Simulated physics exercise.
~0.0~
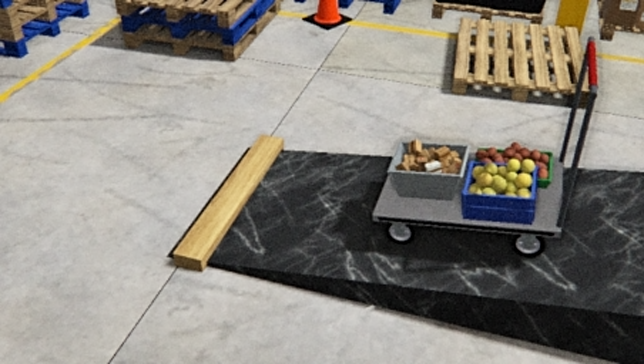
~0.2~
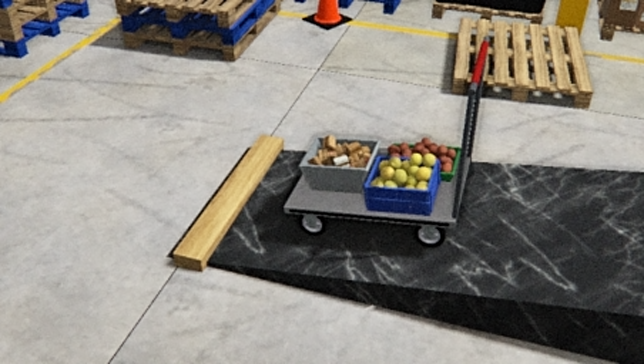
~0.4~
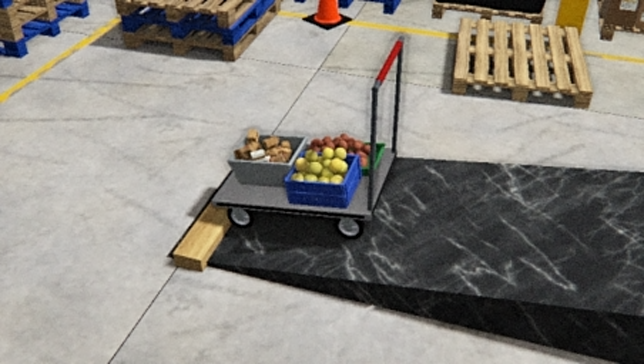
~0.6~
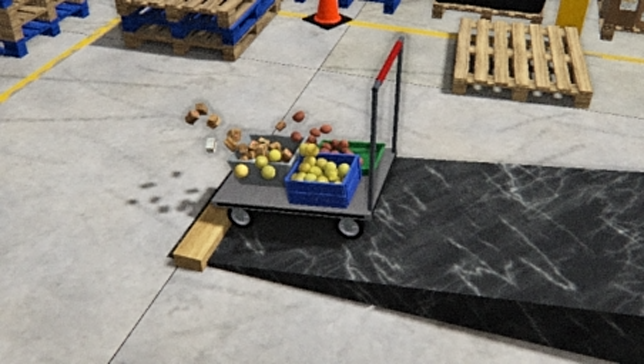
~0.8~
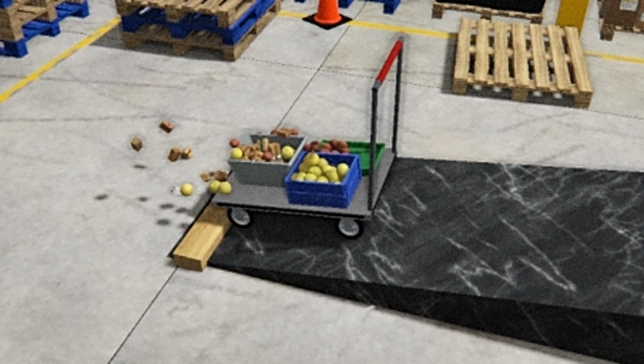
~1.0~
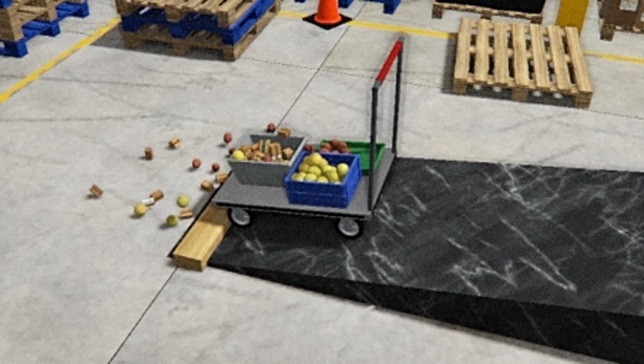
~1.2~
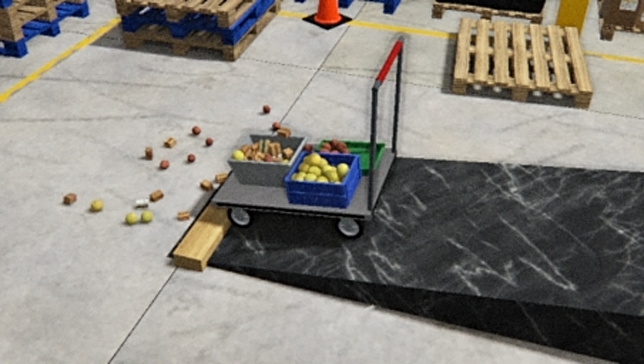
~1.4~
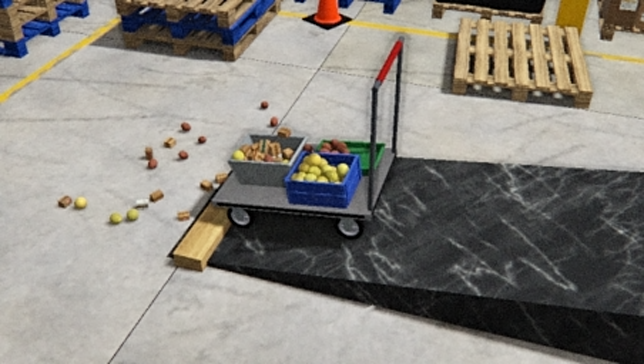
A flatbed trolley carrying grey, blue and green crates rolled left down a dark ramp and stopped at a wooden kerb, flinging small parcels, yellow apples and red potatoes forward; some landed in the grey crate, while others scattered across the floor and came to rest.
